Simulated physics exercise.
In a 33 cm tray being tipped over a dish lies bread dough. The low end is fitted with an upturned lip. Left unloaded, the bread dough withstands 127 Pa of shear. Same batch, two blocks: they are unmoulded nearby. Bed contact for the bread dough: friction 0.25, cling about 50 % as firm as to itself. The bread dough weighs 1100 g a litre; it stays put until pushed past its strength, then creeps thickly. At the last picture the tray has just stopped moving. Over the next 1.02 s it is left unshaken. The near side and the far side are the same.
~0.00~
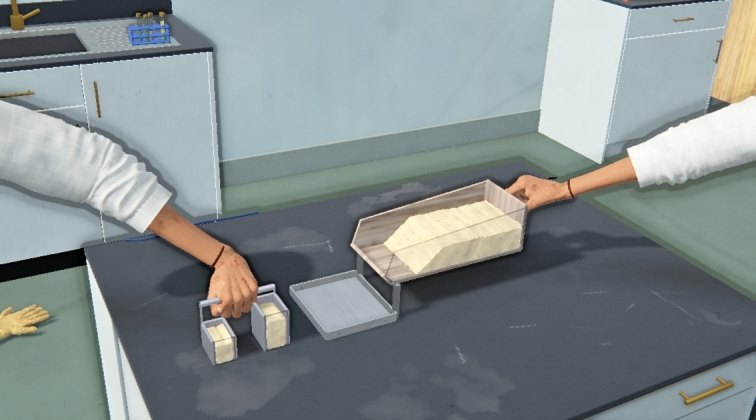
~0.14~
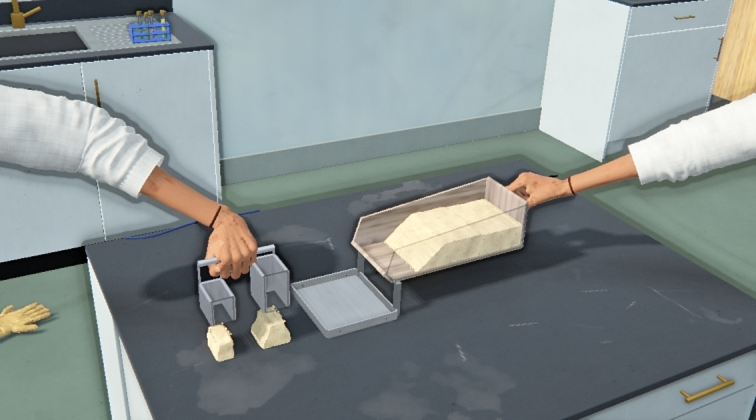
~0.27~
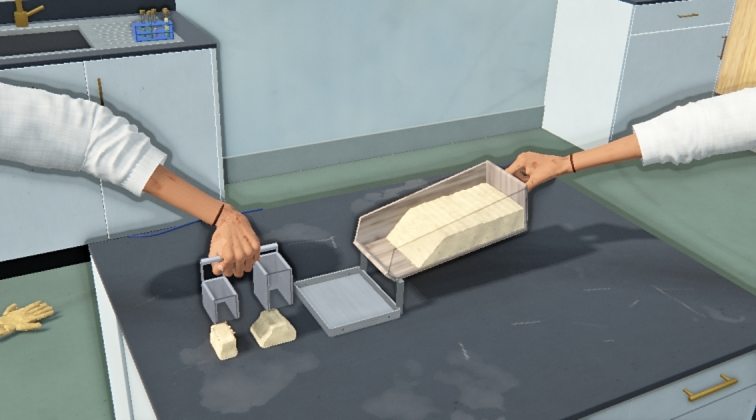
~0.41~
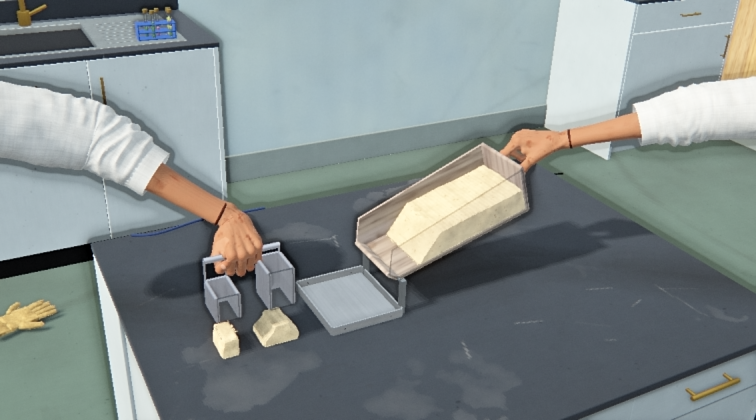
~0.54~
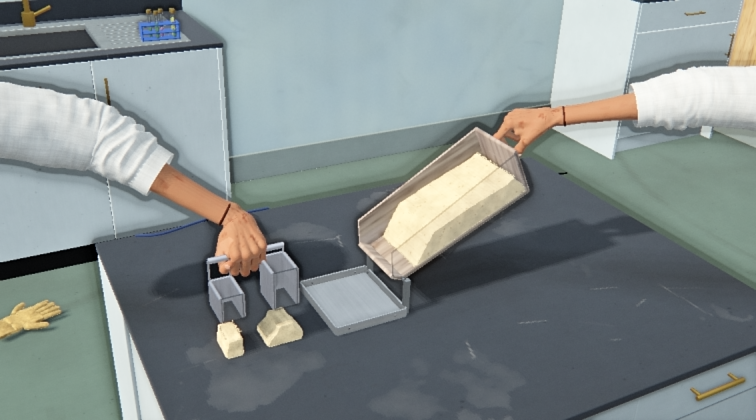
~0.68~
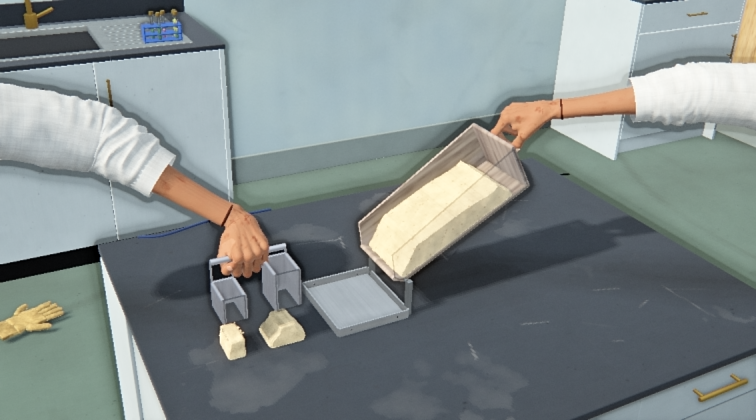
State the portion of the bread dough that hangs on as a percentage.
26 %.
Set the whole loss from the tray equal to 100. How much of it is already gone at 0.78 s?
0 per cent.
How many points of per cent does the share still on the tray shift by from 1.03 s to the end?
Result: Close to 25 percent.
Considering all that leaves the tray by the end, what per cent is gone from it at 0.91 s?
Some 30 per cent.
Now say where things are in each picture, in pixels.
Top of the high end at (525, 207), tilt 0 degrees; foremost bit of the bread dough at (418, 273); block heights 4.4 cm, 6.9 cm (left to right), in the first frame.
Top of the high end at (525, 204), tilt 0 degrees; foremost bit of the bread dough at (419, 271); block heights 4.3 cm, 5.4 cm (left to right), in the second frame.
Top of the high end at (525, 188), tilt 8 degrees; foremost bit of the bread dough at (420, 267); block heights 4.2 cm, 4.6 cm (left to right), in the third frame.
Top of the high end at (520, 170), tilt 16 degrees; foremost bit of the bread dough at (420, 263); block heights 4.2 cm, 4.6 cm (left to right), in the fourth frame.
Top of the high end at (514, 154), tilt 25 degrees; foremost bit of the bread dough at (416, 265); block heights 4.2 cm, 4.6 cm (left to right), in the fifth frame.
Top of the high end at (512, 150), tilt 28 degrees; foremost bit of the bread dough at (401, 276); block heights 4.2 cm, 4.6 cm (left to right), in the sixth frame.
After 0.78 s, the tilt is 28 degrees and 97 % is on the bed.
After 0.91 s, the tilt is 28 degrees and 74 % is on the bed.
After 1.03 s, the tilt is 28 degrees and 52 % is on the bed.
After 1.15 s, the tilt is 28 degrees and 35 % is on the bed.
After 1.66 s, the tilt is 28 degrees and 26 % is on the bed.
